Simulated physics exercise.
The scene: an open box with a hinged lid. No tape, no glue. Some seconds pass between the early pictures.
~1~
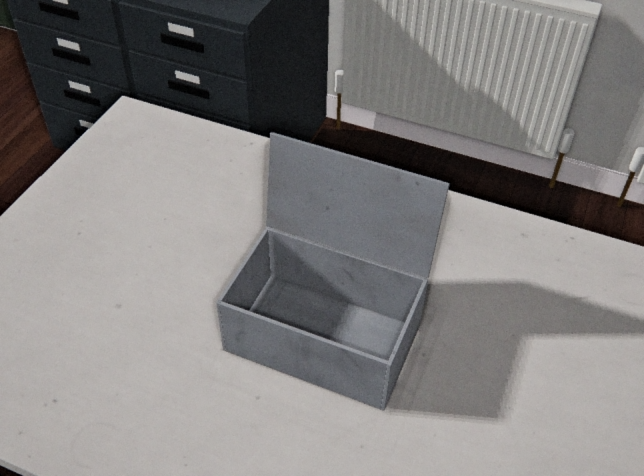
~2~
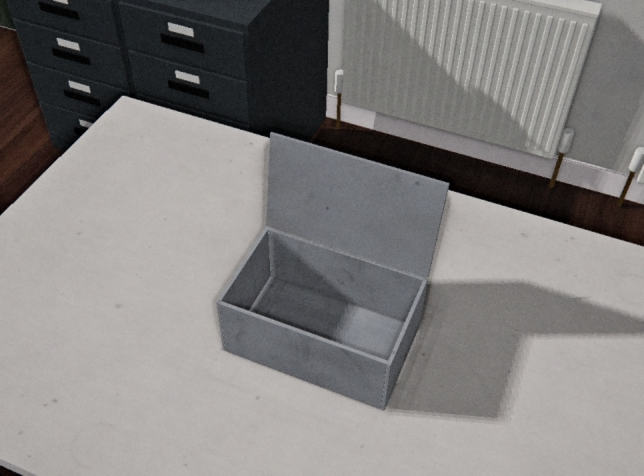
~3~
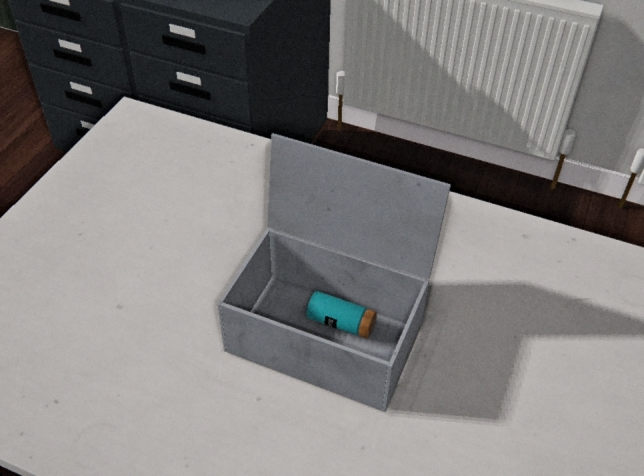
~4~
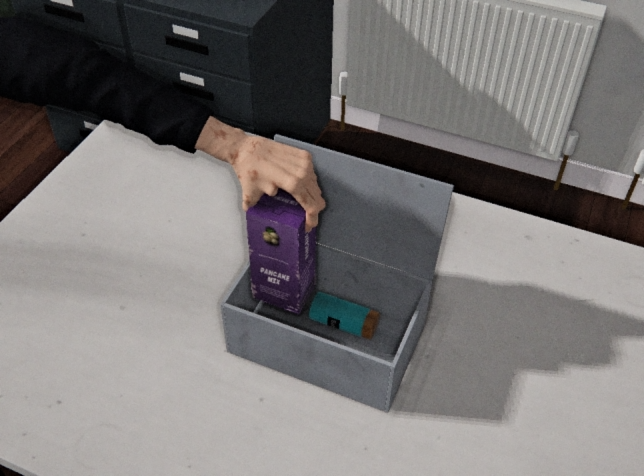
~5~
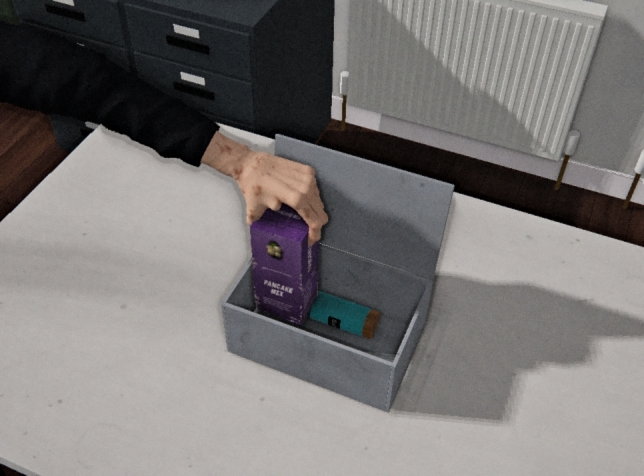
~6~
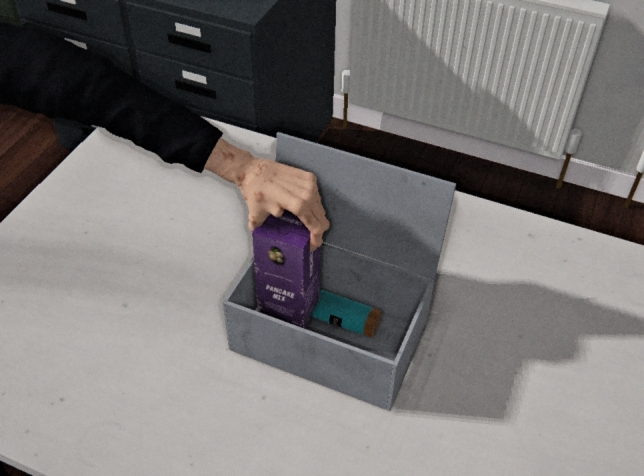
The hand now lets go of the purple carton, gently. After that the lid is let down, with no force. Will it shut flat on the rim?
Here the lid is held up.
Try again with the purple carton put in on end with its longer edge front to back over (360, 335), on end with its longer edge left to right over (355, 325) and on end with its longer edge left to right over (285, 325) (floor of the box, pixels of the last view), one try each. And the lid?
First try: It will not close; second try: It will not close; third try: It is held up.
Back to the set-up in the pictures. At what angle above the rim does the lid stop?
Some 30° above the rim.
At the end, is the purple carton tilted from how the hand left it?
The purple carton tips.
Then, 0.90 s past the last view, lid starting down; purple carton rocked 34° from its first pose near (278, 297); turquoise shaker displaced a little.
Then, 1.60 s past the last view, lid 60° above the rim; purple carton rocked 34° from its first pose near (278, 297); turquoise shaker displaced a little.
Then, 2.80 s past the last view, lid 31° above the rim; purple carton rocked 34° from its first pose near (278, 297); turquoise shaker displaced a little.
Finally, lid 31° above the rim; moved from the start, purple carton; turquoise shaker still in place. Final places as the last picture's camera would see them, purple carton near (278, 297).
